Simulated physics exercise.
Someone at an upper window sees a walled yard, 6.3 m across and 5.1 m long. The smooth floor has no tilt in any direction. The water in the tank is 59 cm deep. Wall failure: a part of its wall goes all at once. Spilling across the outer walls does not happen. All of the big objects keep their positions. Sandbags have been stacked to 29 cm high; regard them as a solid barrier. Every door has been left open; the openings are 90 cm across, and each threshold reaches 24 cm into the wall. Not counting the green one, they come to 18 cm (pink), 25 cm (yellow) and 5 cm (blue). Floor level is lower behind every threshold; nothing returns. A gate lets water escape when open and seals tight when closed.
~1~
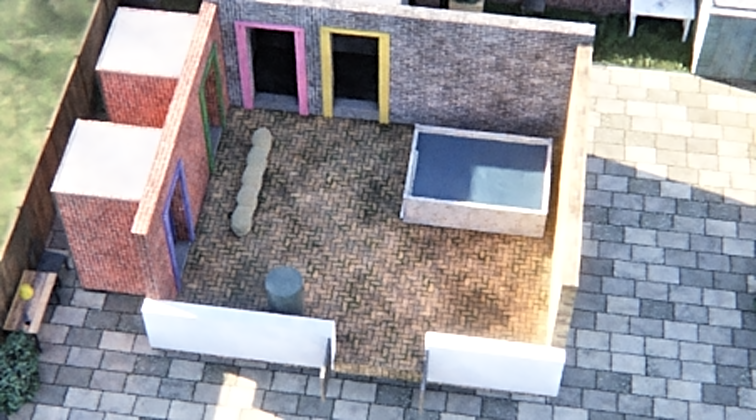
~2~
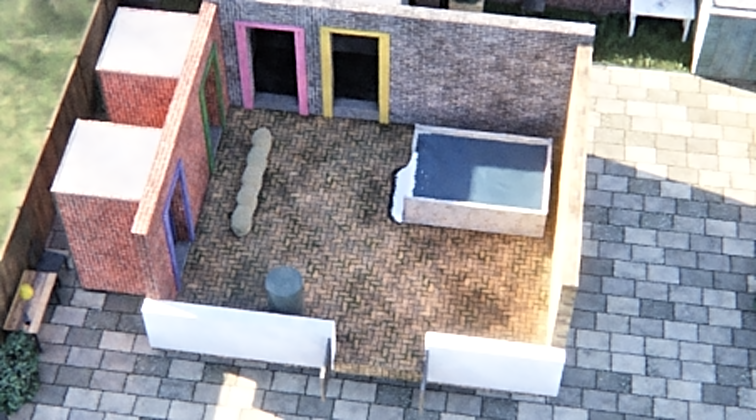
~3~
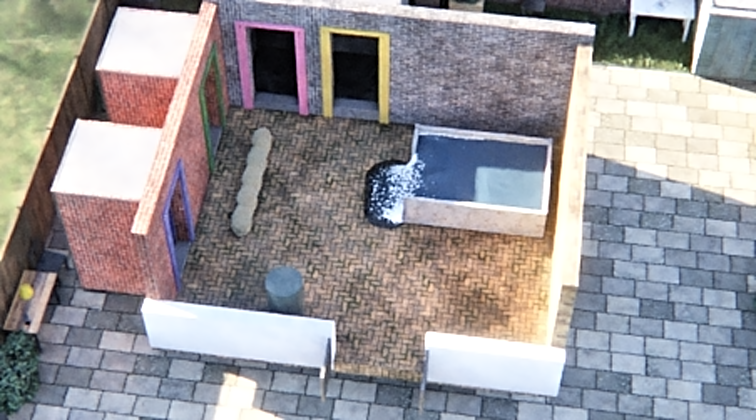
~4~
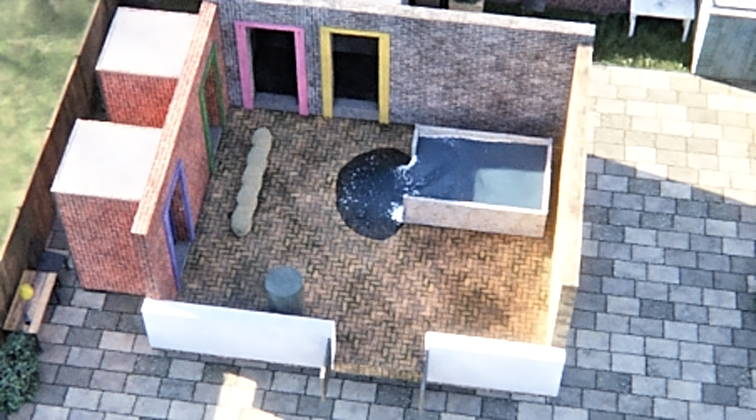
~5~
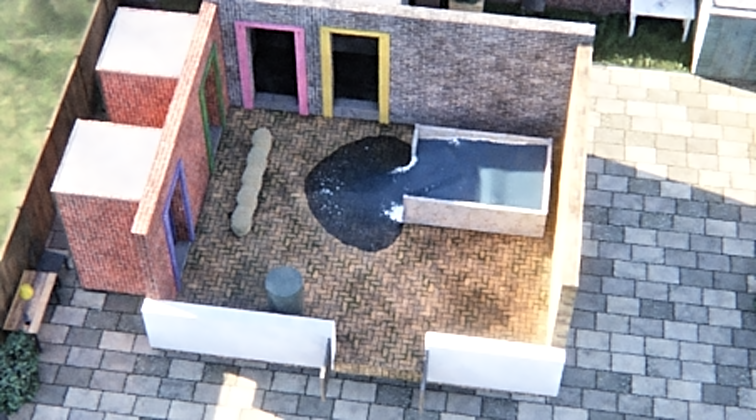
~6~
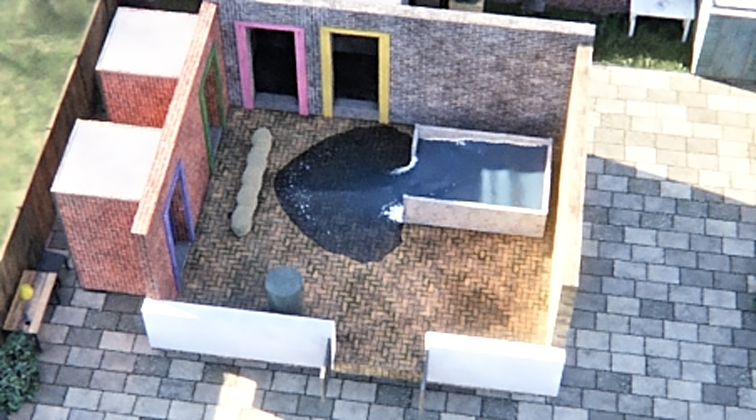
In a walled brick yard, water bursts from the tank's left side and spreads leftward.
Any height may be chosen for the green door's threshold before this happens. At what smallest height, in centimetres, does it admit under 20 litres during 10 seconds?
At about 8 centimetres.
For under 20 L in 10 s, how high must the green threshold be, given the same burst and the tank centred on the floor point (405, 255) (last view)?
9.0 cm, give or take.
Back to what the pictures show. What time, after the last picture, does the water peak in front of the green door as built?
Near 8.5 seconds.
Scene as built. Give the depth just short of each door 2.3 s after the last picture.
Depth (cm): Pink 22 / yellow 7 / blue 7 / green 8.
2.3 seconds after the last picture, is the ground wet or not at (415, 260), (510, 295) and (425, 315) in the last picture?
First bone-dry, second bone-dry, third bone-dry.
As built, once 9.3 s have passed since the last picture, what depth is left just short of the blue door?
Some 8.5 cm.
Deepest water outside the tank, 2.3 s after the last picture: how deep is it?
Close to 28 centimetres.
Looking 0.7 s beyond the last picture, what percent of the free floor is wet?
Some 30 per cent of it.
Then, 0.7 s after the last picture water covers 30 % of the floor, deepest (31 cm) near (396, 201); it has not reached the green door.
Then, 2.3 s after the last picture water covers 50 % of the floor, deepest (28 cm) near (168, 328); 8 cm at the green door, 0 litres in over its 11 cm threshold.
Then, 9.3 s after the last picture water covers 95 % of the floor, deepest (14 cm) near (258, 110); 10 cm at the green door, 2 litres in over its 11 cm threshold.
At the green door as built, the water peaked near 12 cm, 8.3 s after the last picture.
Run again over the same 10 s with other heights there, 27 litres in over 7 cm, 10 litres over 9.5 cm. The limit of 20 litres is kept from about 8 cm up.
